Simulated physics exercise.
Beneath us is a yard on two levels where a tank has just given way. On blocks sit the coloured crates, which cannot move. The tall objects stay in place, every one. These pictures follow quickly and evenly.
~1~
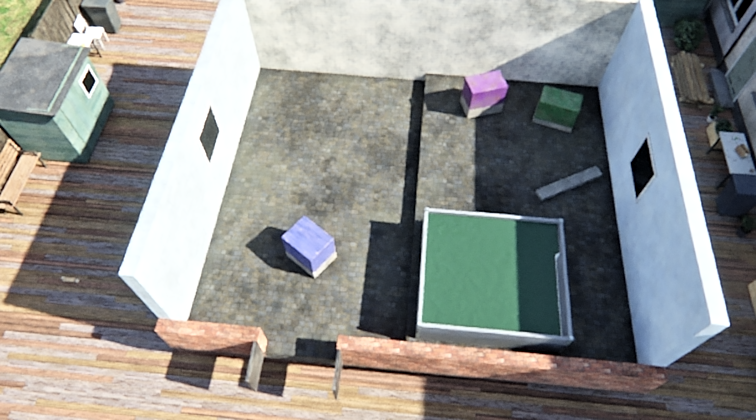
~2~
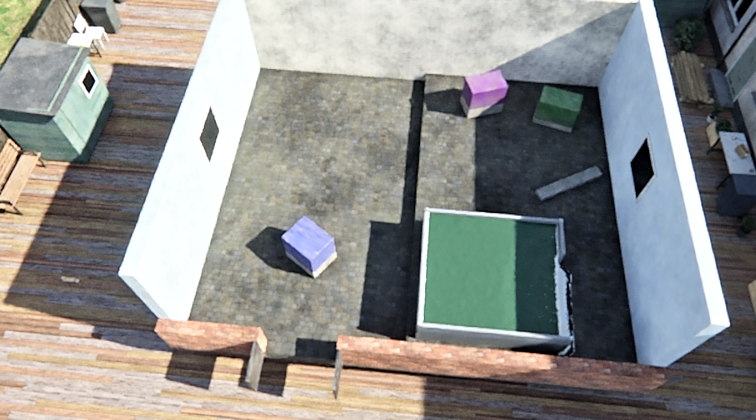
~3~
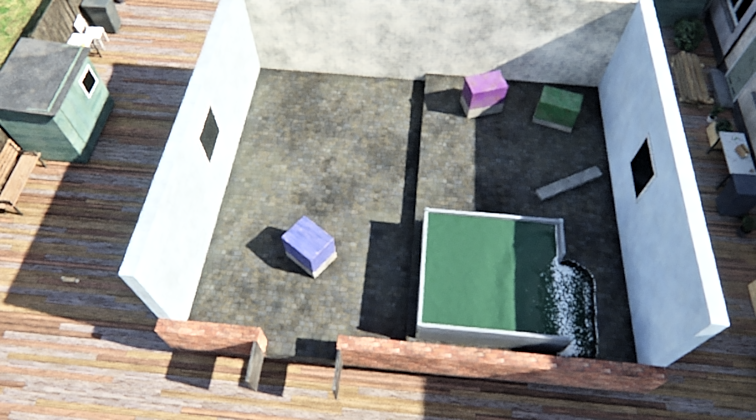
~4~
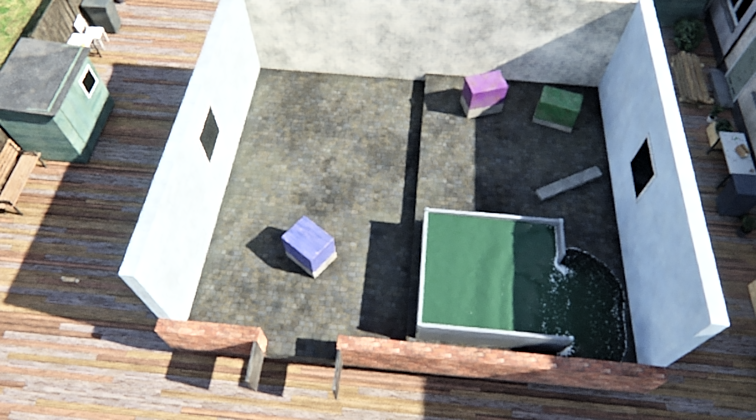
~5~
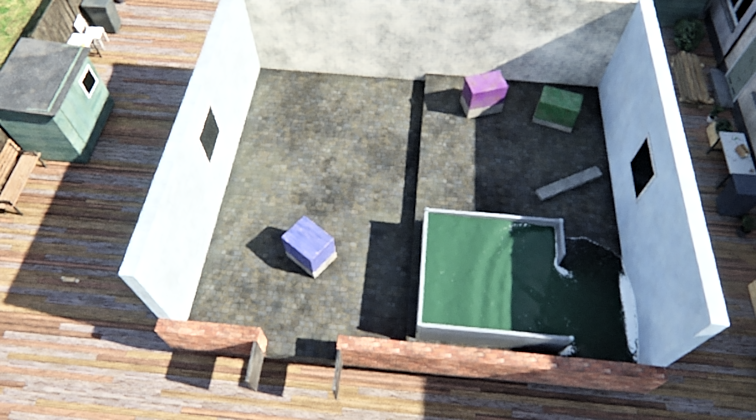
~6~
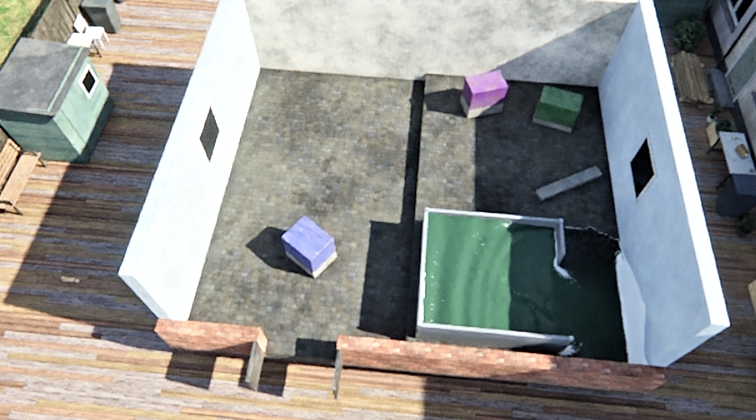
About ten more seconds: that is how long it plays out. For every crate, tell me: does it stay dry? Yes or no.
Here is how it goes: The blue crate, yes, it stays dry; the purple crate, yes, it stays dry; the green crate, no, it gets wet.
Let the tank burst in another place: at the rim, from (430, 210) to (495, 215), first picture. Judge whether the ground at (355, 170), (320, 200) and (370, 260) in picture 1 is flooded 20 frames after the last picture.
Soaked / unwetted / unwetted.
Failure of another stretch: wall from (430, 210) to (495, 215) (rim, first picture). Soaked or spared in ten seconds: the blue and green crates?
The blue crate is left dry, the green crate is flooded.
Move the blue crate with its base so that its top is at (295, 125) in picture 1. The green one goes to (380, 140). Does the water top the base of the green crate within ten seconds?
Well, the green one is left untouched in the end.
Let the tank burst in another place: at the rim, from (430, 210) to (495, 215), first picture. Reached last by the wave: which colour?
That would be the blue one.
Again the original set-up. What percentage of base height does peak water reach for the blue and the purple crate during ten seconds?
Taking them in the order asked, 40 percent and 70 percent.
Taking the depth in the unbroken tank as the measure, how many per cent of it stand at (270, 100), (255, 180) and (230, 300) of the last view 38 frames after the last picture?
The three come to near 0, 0 and 6 per cent respectively.
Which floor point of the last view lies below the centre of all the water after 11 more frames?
About (537, 292).
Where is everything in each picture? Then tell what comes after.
In the first frame, the open tank at (493, 272) is whole and still.
In the second frame, water pours out at (558, 304) and has run to (565, 352).
In the third frame, water pours out at (558, 304) and has run to a hidden place.
In the fourth frame, water pours out at (558, 305) and has run to a hidden place.
In the fifth frame, water pours out at (557, 305) and has run to a hidden place.
In the sixth frame, the front is at (618, 243), out from the gap at (558, 305).
A moment on, water covers 10 % of the floor; the blue crate not reached, the purple crate not reached, the green crate not reached.
Next, water covers 15 % of the floor; the blue crate not reached, the purple crate not reached, the green crate not reached.
Then, water covers 35 % of the floor; the blue crate not reached, the purple crate water round its plinth, the green crate water round its plinth.
Later, water covers 70 % of the floor; the blue crate water round its plinth, the purple crate water round its plinth, the green crate water round its plinth.
In the end, water covers 95 % of the floor; the blue crate stayed above the water, the purple crate stayed above the water, the green crate was topped.
